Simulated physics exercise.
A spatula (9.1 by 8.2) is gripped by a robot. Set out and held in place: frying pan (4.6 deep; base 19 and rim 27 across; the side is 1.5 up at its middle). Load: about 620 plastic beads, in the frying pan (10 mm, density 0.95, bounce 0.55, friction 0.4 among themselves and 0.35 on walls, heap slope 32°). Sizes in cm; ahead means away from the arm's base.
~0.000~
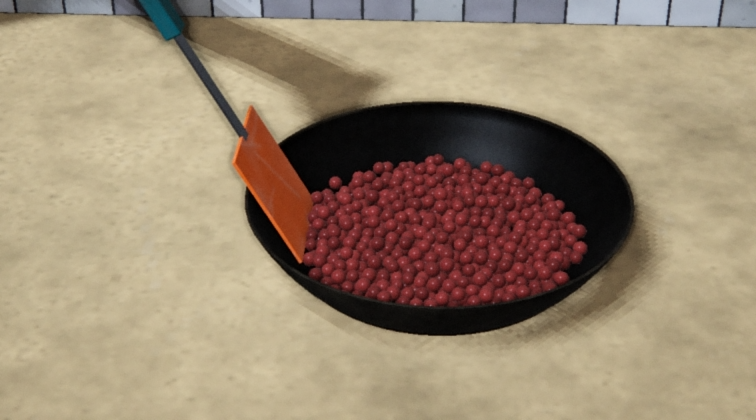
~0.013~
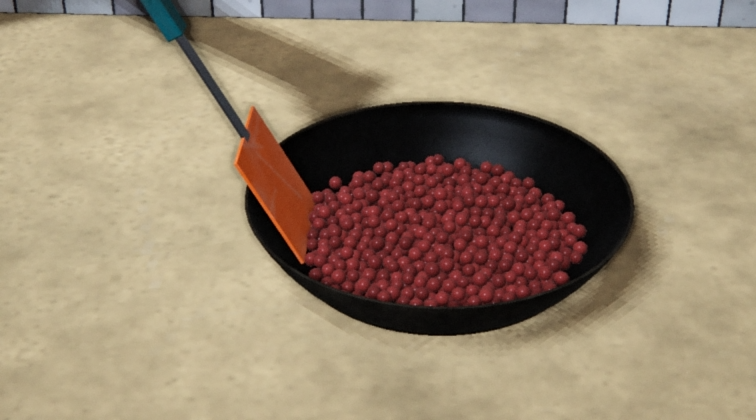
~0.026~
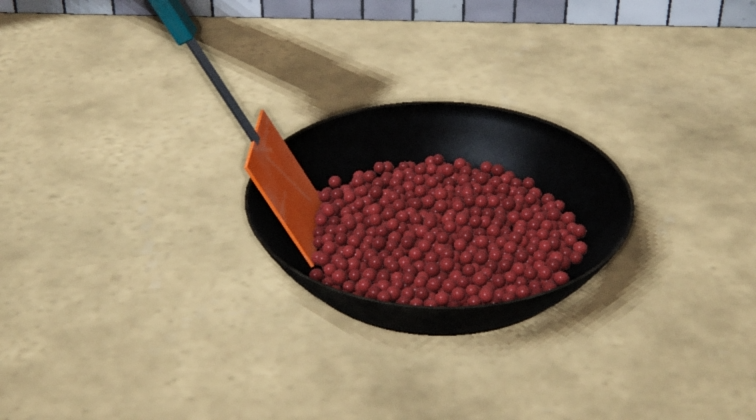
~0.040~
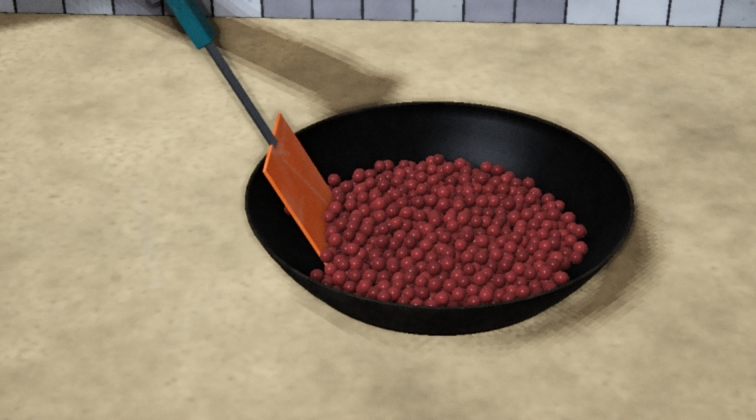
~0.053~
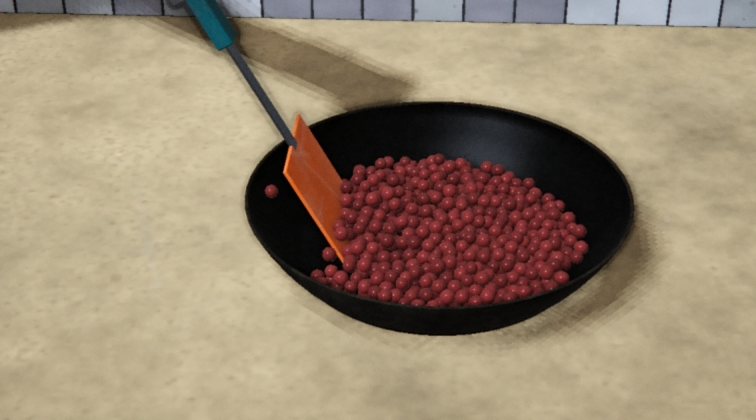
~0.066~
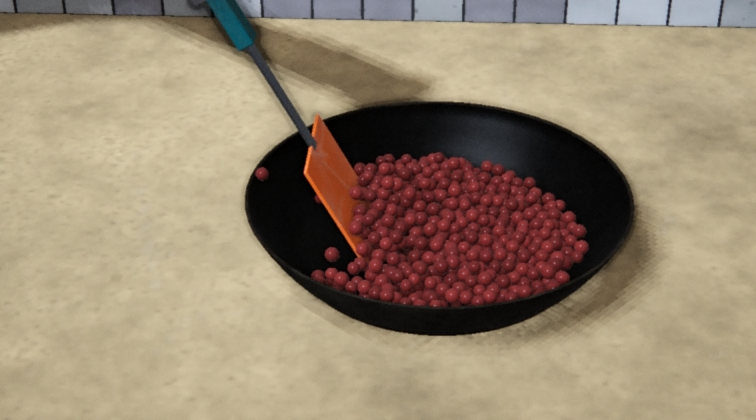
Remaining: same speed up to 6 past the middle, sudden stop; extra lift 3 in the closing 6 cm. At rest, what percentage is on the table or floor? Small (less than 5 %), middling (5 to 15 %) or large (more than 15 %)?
A middling share, 5 to 15 %, ends on the table or floor.
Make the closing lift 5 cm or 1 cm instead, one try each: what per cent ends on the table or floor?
Some 10 and 5 per cent.
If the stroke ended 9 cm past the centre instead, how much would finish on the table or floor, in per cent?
In that case some 20 per cent.
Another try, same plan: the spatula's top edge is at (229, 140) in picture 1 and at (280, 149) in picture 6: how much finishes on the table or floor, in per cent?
About 0 per cent.
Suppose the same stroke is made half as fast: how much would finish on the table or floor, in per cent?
In that case some 0 per cent.
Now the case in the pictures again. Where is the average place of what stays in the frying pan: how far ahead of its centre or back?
Some 4.5 cm ahead.
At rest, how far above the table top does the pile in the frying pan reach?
Roughly 5.0 cm.
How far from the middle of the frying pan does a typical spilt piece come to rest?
Some 42 cm.
After 0.10 s, sloping 62°, highest piece 8 above the table; 621 in the frying pan, 1 on the blade or in flight.
After 0.13 s, sloping 62°, highest piece 10 above the table; 621 in the frying pan, 1 on the blade or in flight.
After 0.35 s, sloping 62°, highest piece 5 above the table; 575 in the frying pan, 41 on the table or floor, 6 on the blade or in flight.
After 1.40 s, sloping 62°, highest piece 5 above the table; 575 in the frying pan, 47 on the table or floor.
At rest, 575 in the frying pan, 47 on the table or floor. That is 8 % on the table or floor.
